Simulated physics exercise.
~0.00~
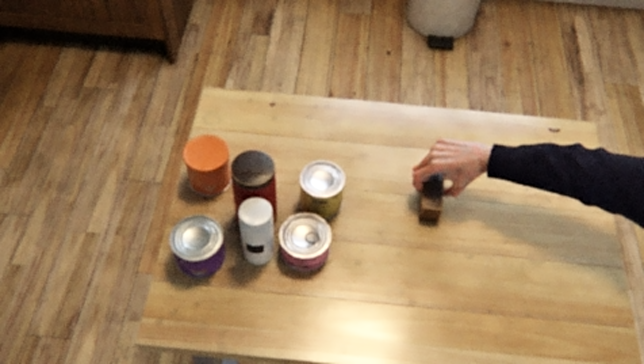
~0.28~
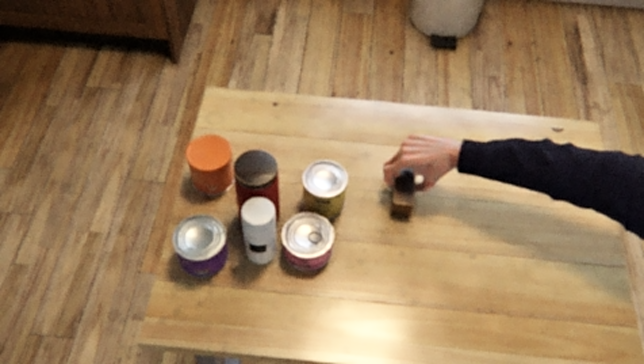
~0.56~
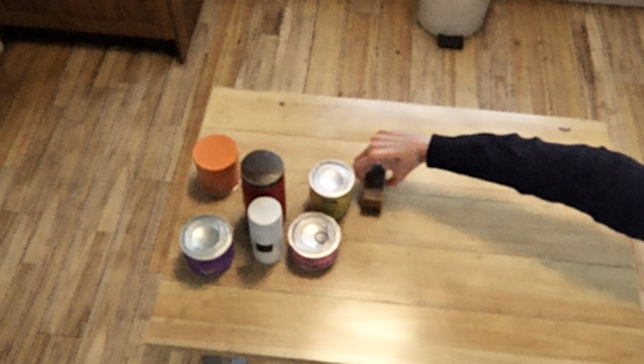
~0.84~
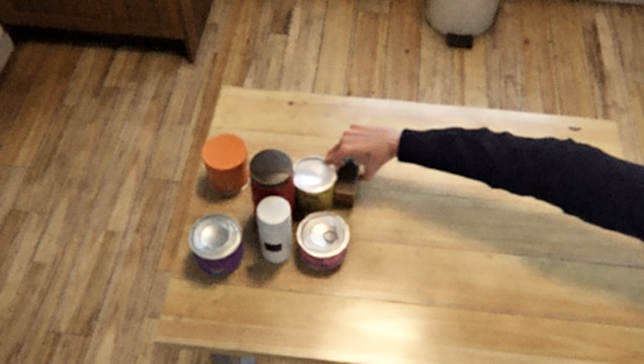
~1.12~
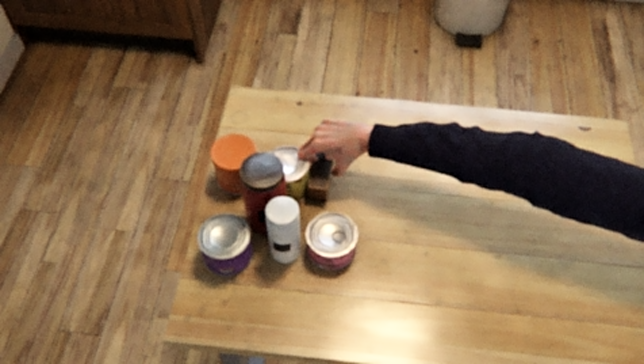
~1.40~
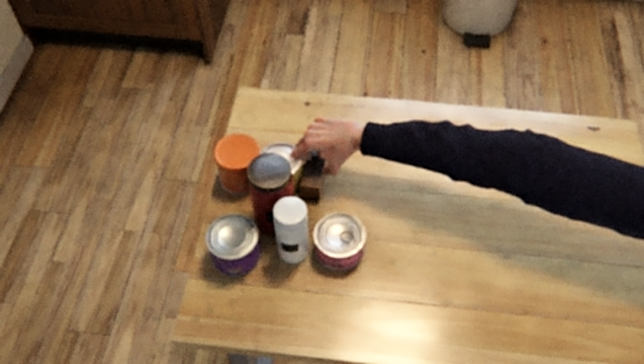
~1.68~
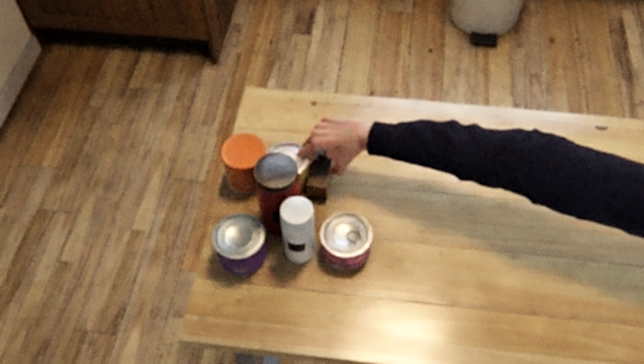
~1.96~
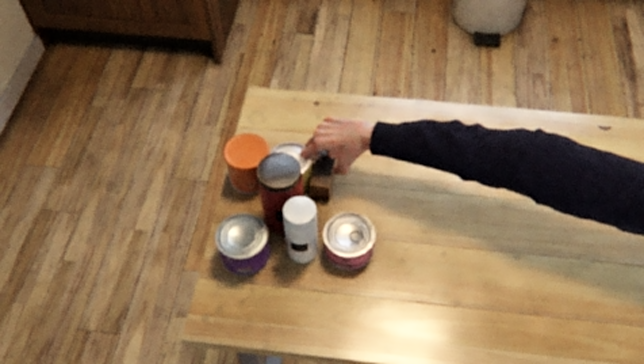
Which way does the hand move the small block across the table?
The hand moves the block to the left, toward the group of containers.
